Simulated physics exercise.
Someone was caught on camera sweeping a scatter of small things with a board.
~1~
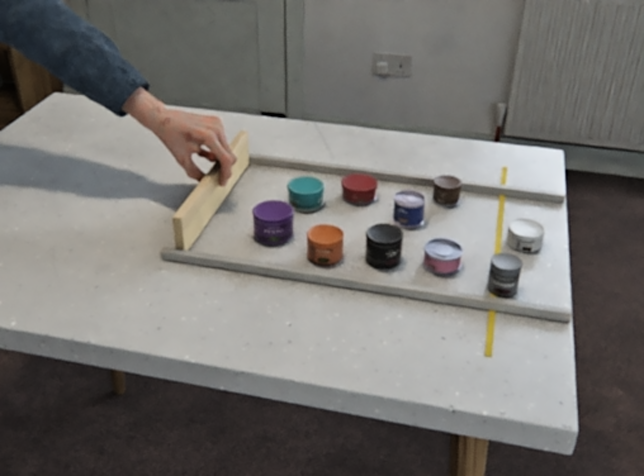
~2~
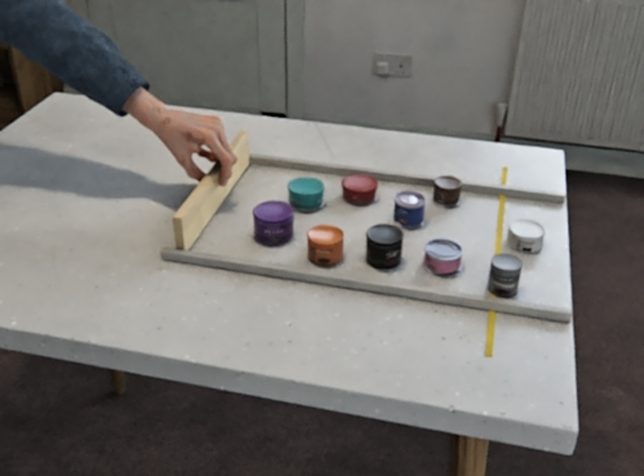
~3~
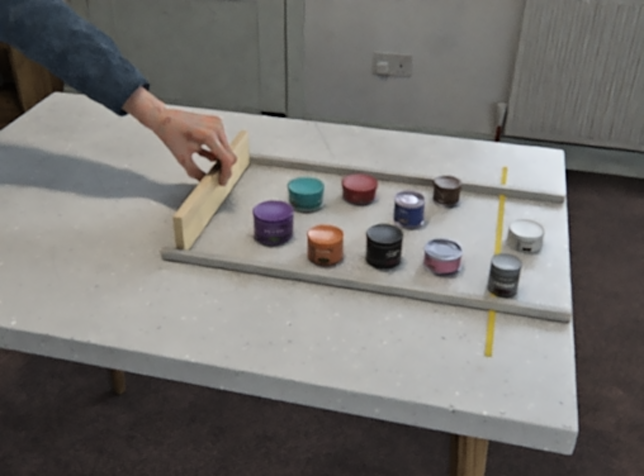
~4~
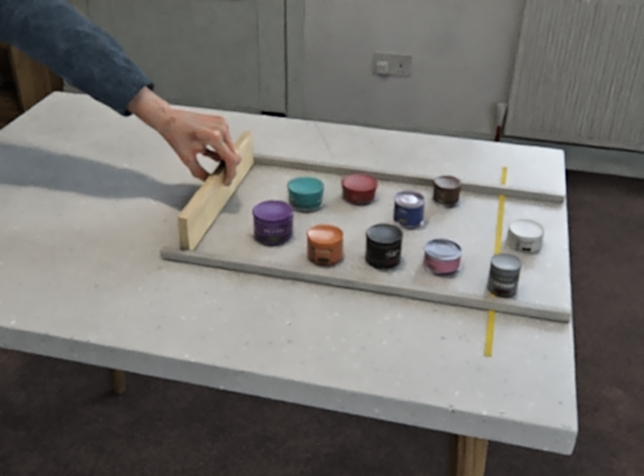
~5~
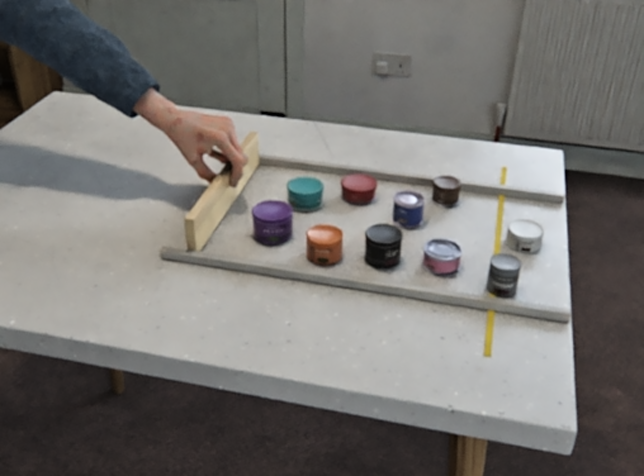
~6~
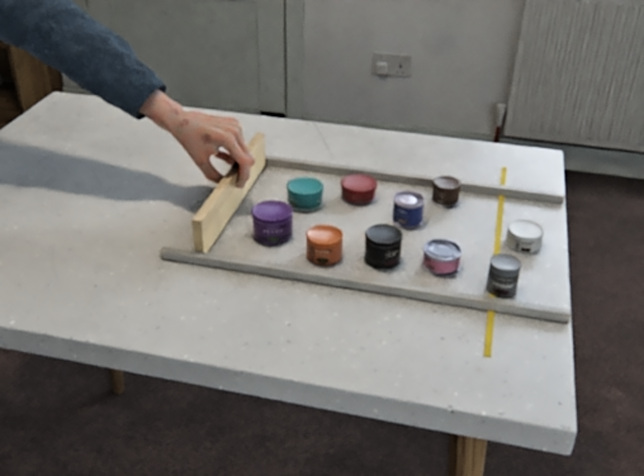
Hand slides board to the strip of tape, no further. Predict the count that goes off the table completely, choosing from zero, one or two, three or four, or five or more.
The count is one or two.
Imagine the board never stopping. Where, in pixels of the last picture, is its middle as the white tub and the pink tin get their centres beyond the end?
Approx. (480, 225) / approx. (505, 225) for the other.
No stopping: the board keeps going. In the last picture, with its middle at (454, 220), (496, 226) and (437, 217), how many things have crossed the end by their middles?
In order: 0, 1, 0.
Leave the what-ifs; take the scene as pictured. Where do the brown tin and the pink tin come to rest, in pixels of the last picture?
The first one ends at (547, 199), the second at (559, 258).
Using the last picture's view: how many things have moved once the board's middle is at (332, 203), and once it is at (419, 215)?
In order, the tallies are 4 and 8.
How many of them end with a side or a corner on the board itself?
That comes to 4.
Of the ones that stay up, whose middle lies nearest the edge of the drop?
The pink tin.
Soon after, none off yet; white tub at rest near (524, 236); grey tub at rest near (503, 276); pink tin at rest near (442, 257).
Then, none off yet; white tub at rest near (524, 236); grey tub at rest near (503, 276); pink tin moved a little near (457, 257).
Further on, none off yet; white tub moved a little near (537, 239); grey tub moved a little near (518, 280); pink tin moved well along near (506, 253).
At rest, the number that fall off is one or two; fallen, white tub.
